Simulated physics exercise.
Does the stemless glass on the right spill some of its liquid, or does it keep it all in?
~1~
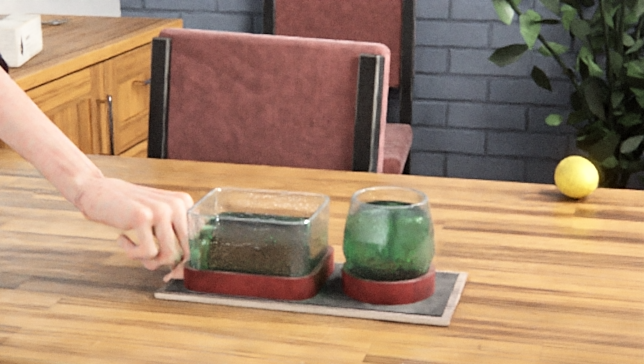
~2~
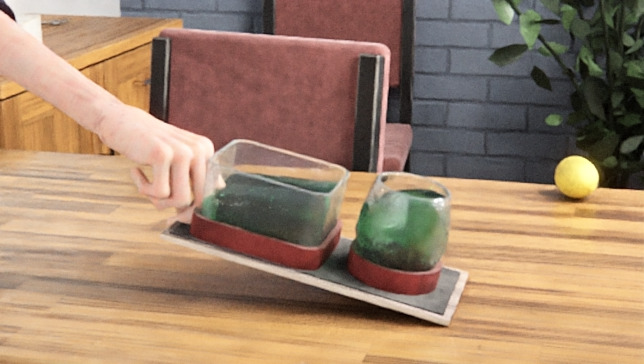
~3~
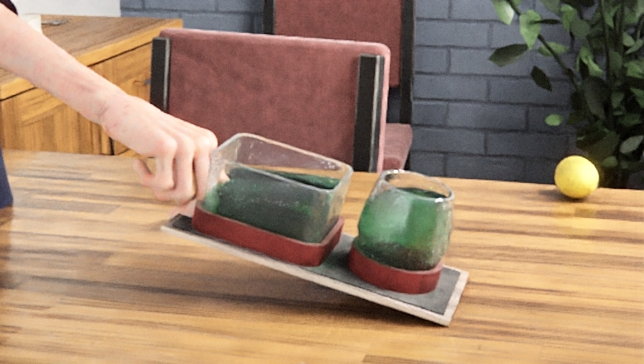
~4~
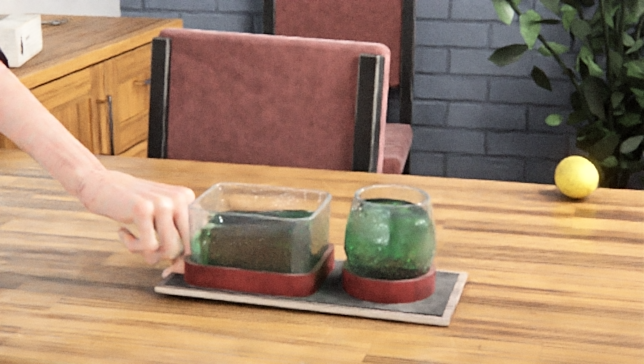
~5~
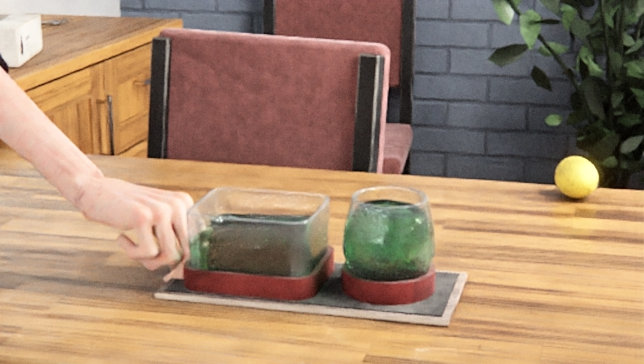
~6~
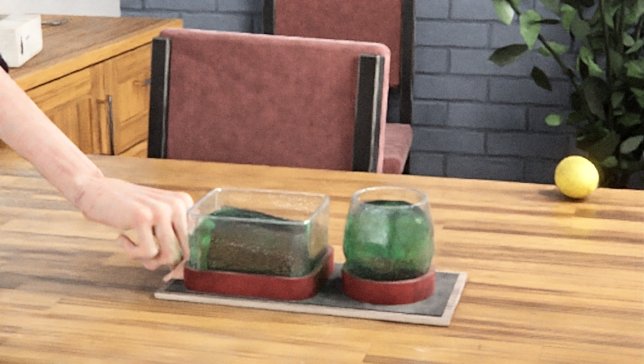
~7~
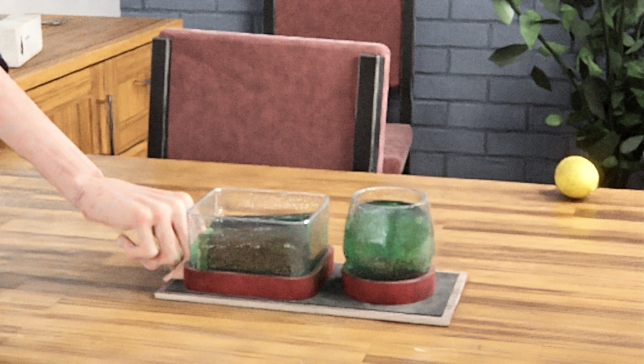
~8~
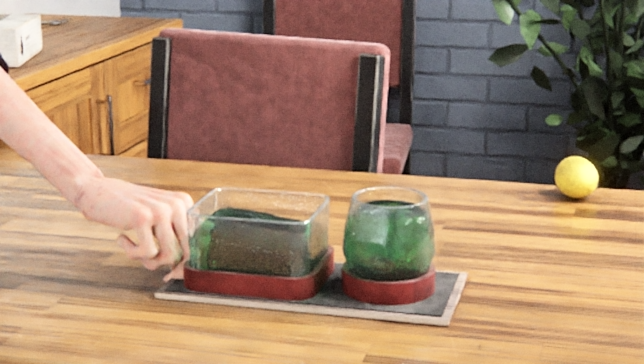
It keeps it all in. The glass tilts with the tray and comes back level without spilling.
